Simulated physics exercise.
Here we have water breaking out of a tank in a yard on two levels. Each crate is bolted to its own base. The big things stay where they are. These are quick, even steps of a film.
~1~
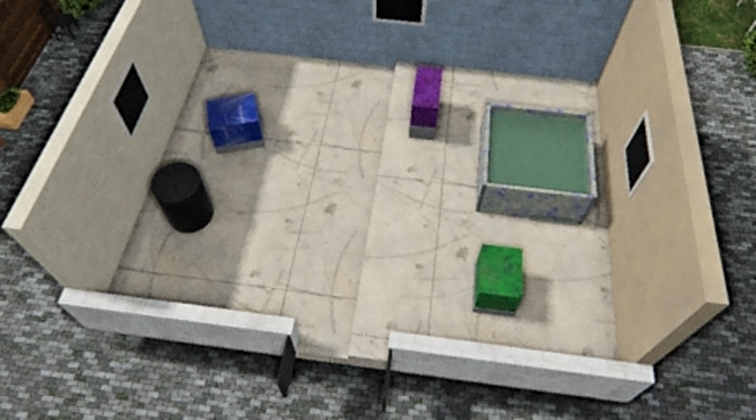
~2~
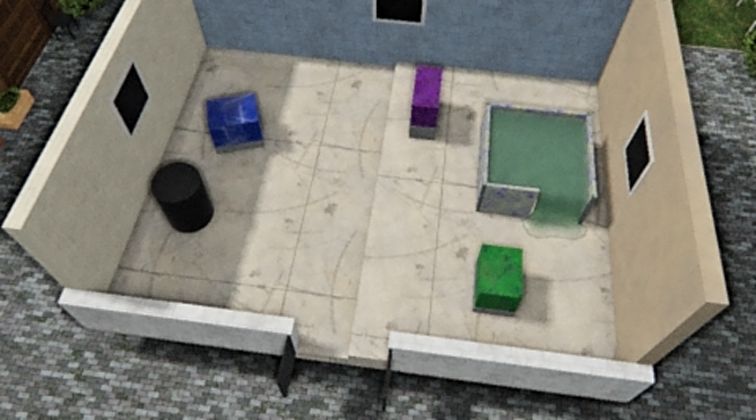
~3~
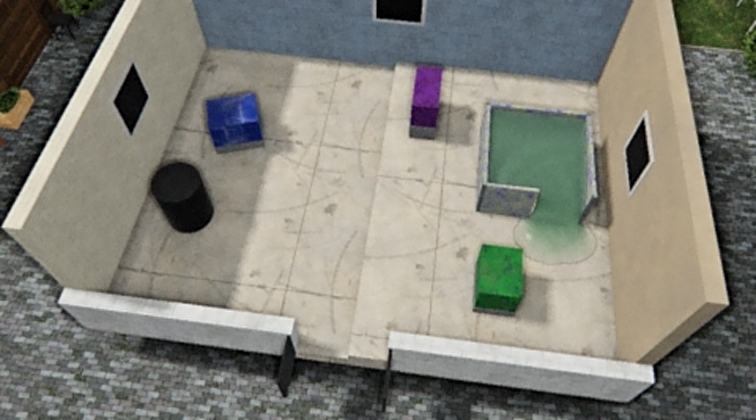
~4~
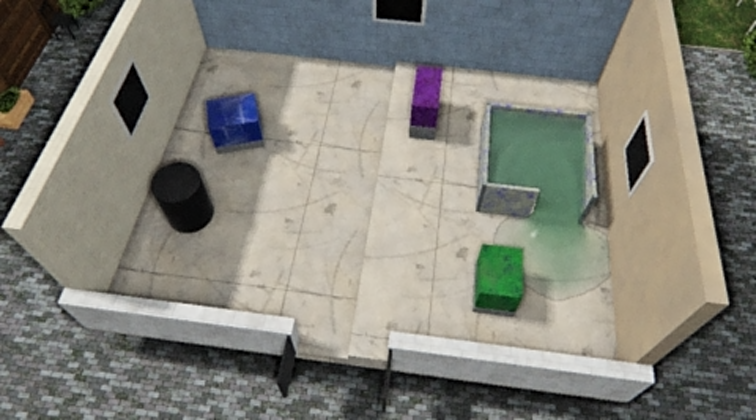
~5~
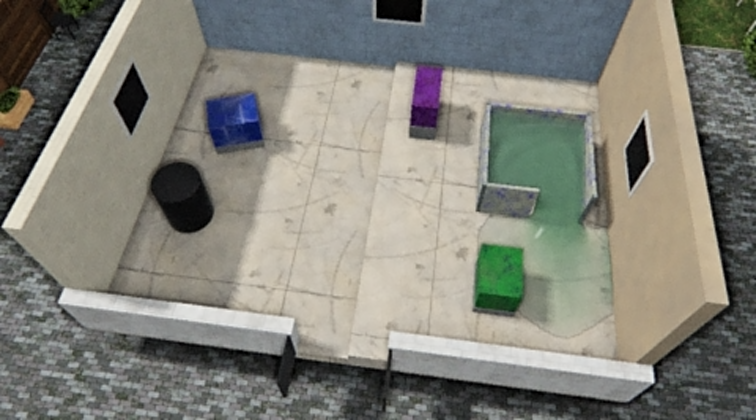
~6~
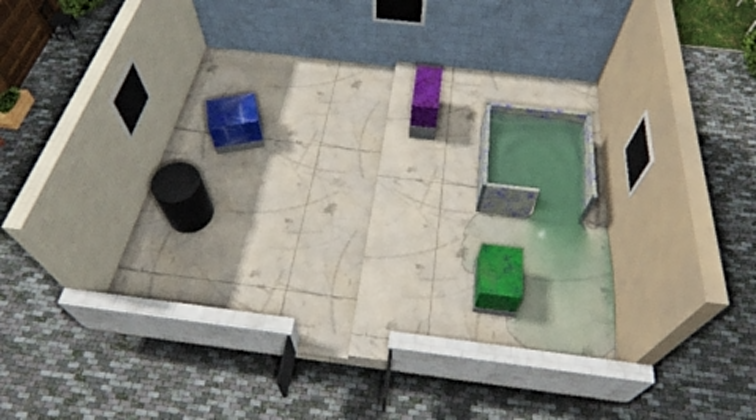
Greenish water poured out through a gap in the front of a square tank, spread across the pale floor, and ran past the right side of the green block toward the low front wall.
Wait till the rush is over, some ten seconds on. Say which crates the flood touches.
One by one: The purple crate escapes dry; the blue crate escapes dry; the green crate is wetted.
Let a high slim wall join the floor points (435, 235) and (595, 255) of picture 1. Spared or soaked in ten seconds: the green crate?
The green crate escapes it.
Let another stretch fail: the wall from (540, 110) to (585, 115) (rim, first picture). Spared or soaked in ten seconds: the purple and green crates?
The purple one escapes it; the green one is safe.
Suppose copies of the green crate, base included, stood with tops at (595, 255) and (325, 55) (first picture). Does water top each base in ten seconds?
One after the other: Gets wet, remains dry.
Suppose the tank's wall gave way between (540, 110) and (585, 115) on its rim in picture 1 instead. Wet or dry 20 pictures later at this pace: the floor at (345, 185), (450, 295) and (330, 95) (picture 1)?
One after the other: Not flooded, dry, under water.
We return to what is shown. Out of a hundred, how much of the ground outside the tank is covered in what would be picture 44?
I make it 65 per cent.
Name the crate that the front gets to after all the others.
It is the purple one.
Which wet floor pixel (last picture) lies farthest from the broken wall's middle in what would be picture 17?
Around (346, 343).
A moment on, water covers 10 % of the floor; the purple crate not reached, the blue crate not reached, the green crate water round its plinth.
Next, water covers 20 % of the floor; the purple crate not reached, the blue crate not reached, the green crate water round its plinth.
Then, water covers 35 % of the floor; the purple crate not reached, the blue crate not reached, the green crate water round its plinth.
Later, water covers 65 % of the floor; the purple crate water round its plinth, the blue crate water round its plinth, the green crate water round its plinth.
In the end, water covers 90 % of the floor; the purple crate stayed above the water, the blue crate stayed above the water, the green crate was topped.
